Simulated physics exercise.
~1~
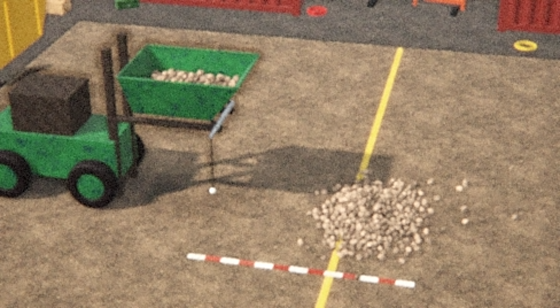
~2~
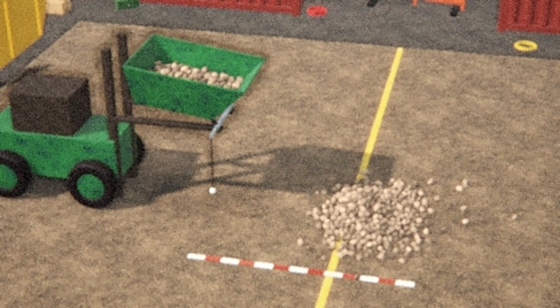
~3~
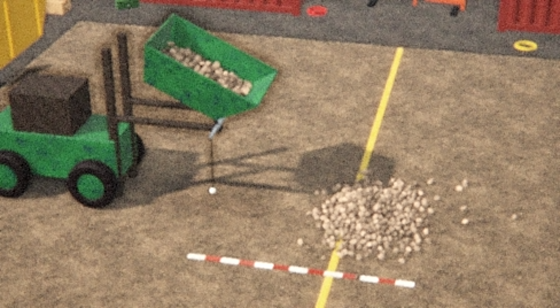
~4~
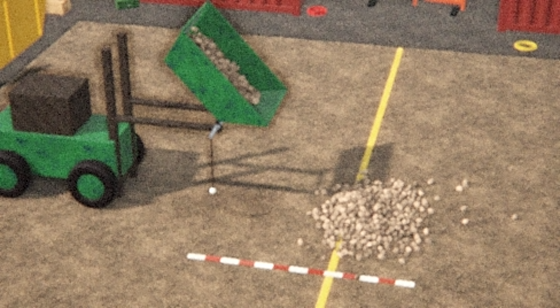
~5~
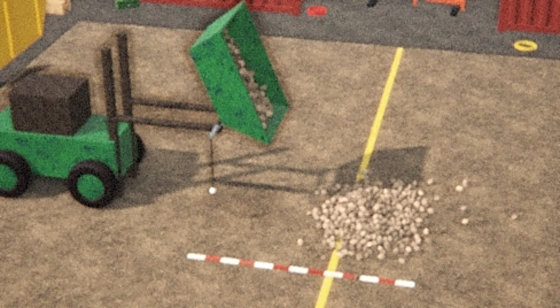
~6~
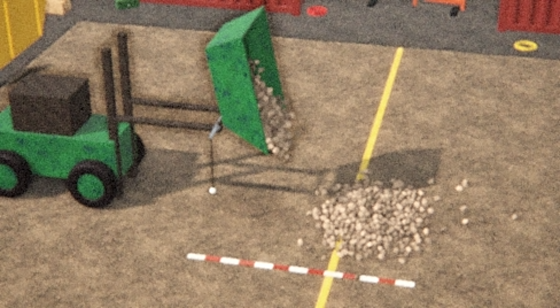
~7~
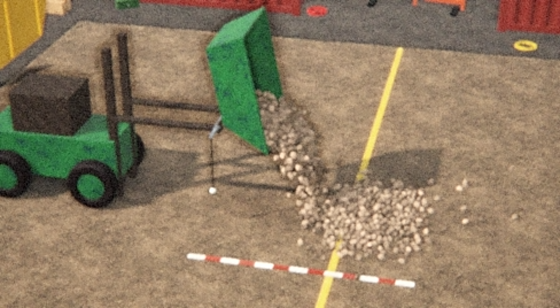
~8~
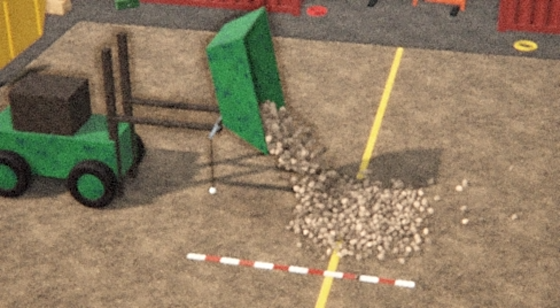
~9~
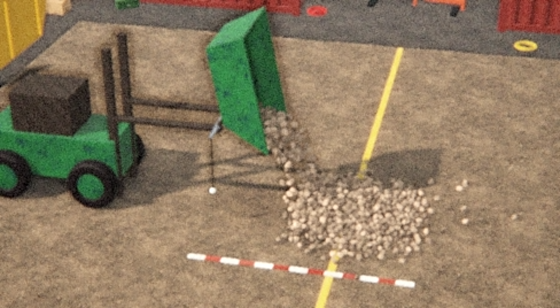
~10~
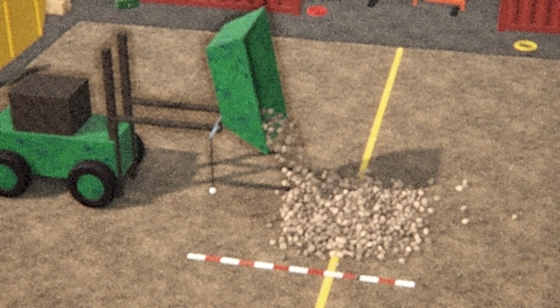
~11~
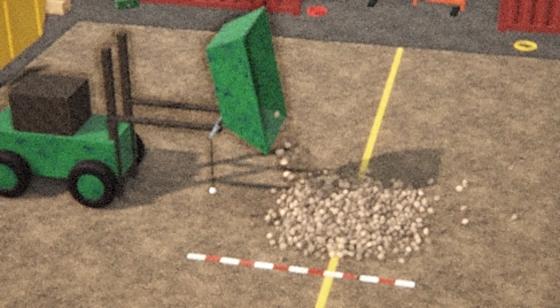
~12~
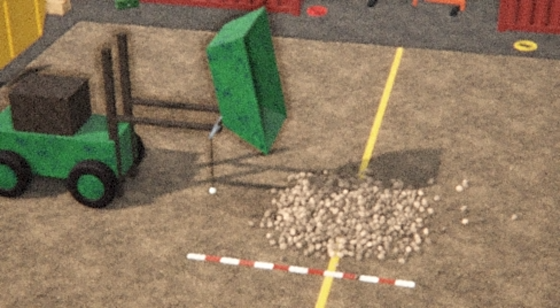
A green forklift tilted its green skip steeply to the right until the pale stones slid out, landing mostly on the near left side of the pile already lying across the yellow line, and the skip ended up empty, still tipped.
